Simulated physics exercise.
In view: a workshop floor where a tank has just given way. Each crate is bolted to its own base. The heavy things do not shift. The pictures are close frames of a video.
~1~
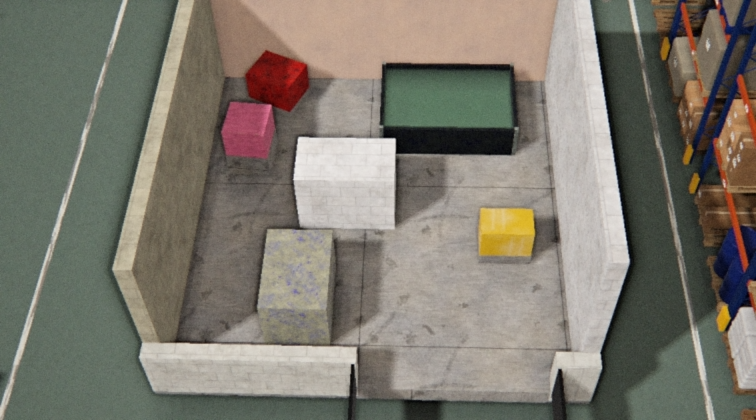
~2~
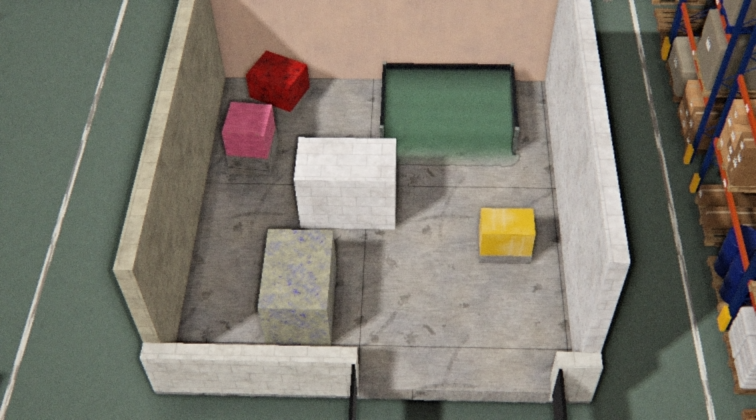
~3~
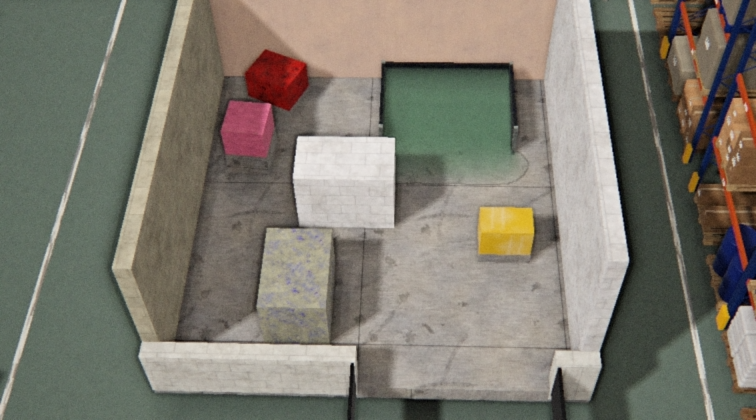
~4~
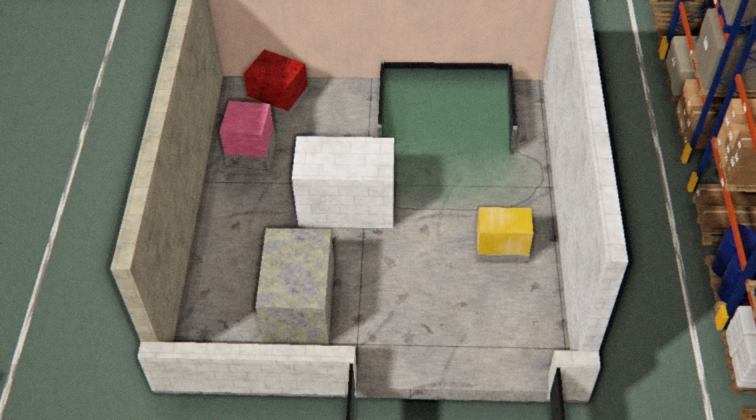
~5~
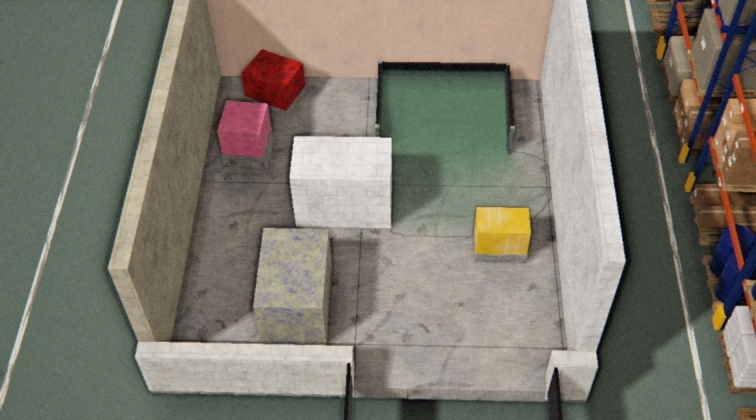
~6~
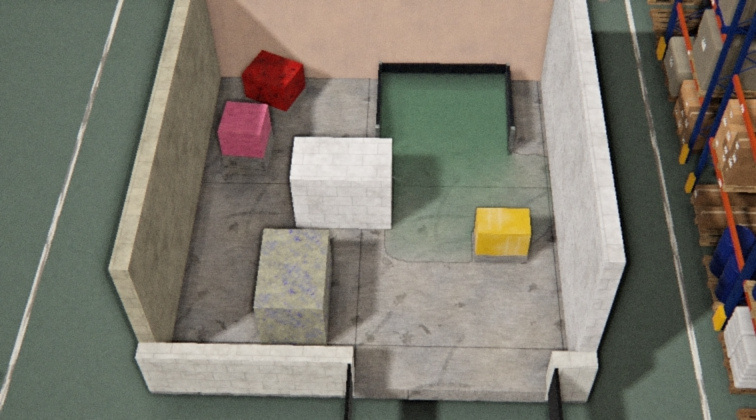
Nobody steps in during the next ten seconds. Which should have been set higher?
In the end: The yellow crate gets wet; the pink crate stays dry; the red crate stays dry.
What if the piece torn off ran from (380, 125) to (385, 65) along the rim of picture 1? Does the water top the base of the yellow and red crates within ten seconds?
My reading: The yellow one keeps dry, the red one is wetted.
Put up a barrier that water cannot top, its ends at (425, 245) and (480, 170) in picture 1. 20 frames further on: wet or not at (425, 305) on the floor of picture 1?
At that place: Wet.
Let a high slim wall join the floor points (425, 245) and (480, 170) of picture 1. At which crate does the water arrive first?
First comes the yellow crate.
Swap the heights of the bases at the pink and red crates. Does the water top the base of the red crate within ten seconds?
Red is spared.
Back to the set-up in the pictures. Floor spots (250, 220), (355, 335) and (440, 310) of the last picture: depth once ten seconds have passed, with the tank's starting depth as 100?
About 6, 4 and 4 per cent.
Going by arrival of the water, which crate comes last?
Last comes the red one.
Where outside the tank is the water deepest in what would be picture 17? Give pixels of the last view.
Close to (477, 232).
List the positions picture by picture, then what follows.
The open tank at (448, 99) is whole and still, in the first picture.
The front is at (515, 158), out from the gap at (448, 146), in the second picture.
Water pours out at (447, 145) and has run to (522, 168), in the third picture.
The front is at a hidden place, out from the gap at (446, 146), in the fourth picture.
Water pours out at (444, 146) and has run to (549, 189), in the fifth picture.
The front is at (405, 256), out from the gap at (444, 147), in the sixth picture.
A moment on, water covers 35 % of the floor; the yellow crate water round its plinth, the pink crate water round its plinth, the red crate not reached.
Next, water covers 55 % of the floor; the yellow crate water round its plinth, the pink crate water round its plinth, the red crate water round its plinth.
Then, water covers 70 % of the floor; the yellow crate water round its plinth, the pink crate water round its plinth, the red crate water round its plinth.
Later, water covers 85 % of the floor; the yellow crate water round its plinth, the pink crate water round its plinth, the red crate water round its plinth.
In the end, water covers 95 % of the floor; the yellow crate was topped, the pink crate stayed above the water, the red crate stayed above the water.
